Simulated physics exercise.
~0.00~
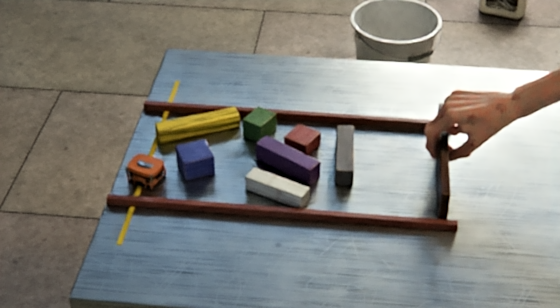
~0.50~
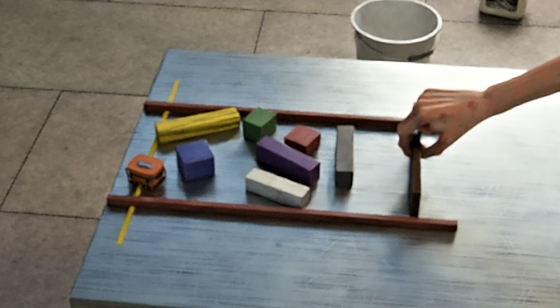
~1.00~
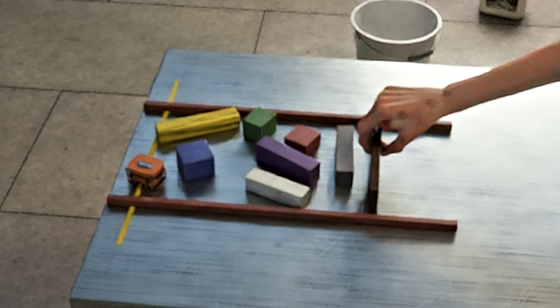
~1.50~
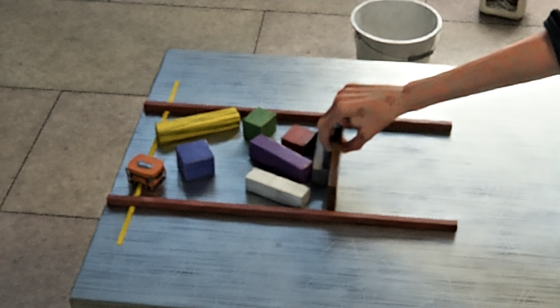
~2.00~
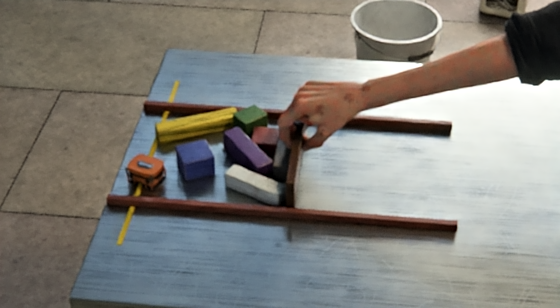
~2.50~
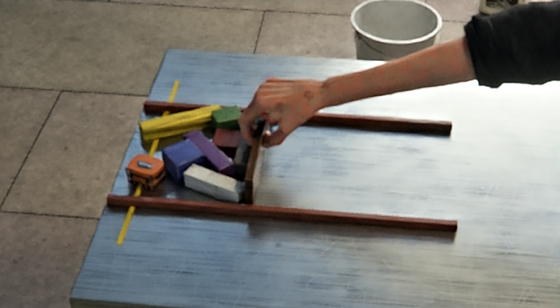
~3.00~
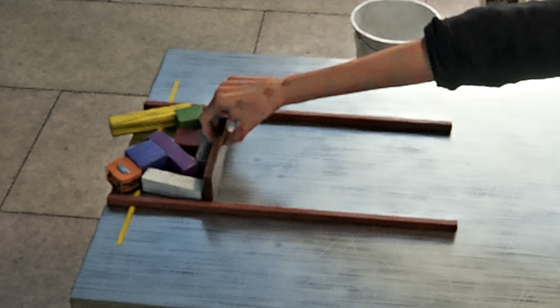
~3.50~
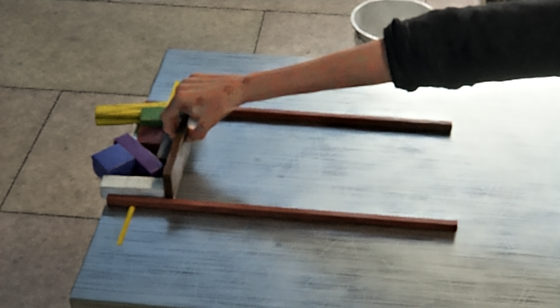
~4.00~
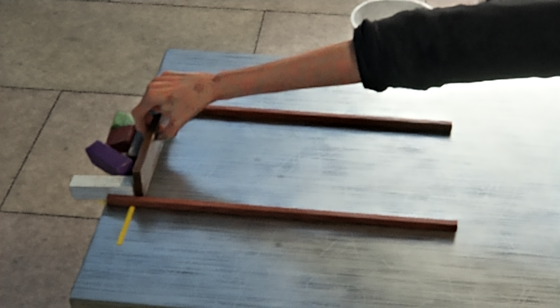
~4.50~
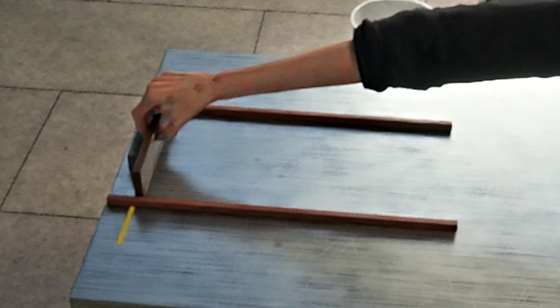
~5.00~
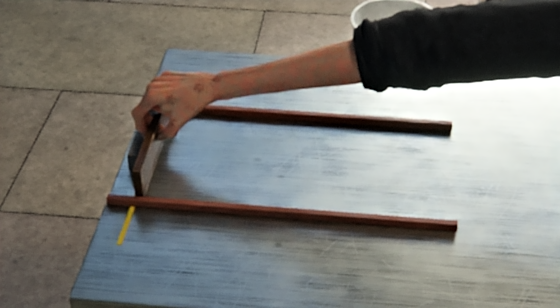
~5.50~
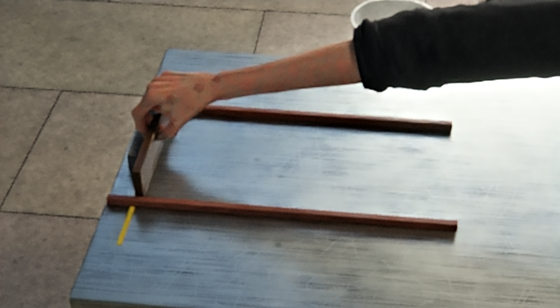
A hand slides an upright board leftward between two parallel rails, gathering a jumble of coloured bars and blocks and pushing them past a yellow tape line until all drop off the table's left end, then holds the board still at the edge of the emptied channel.
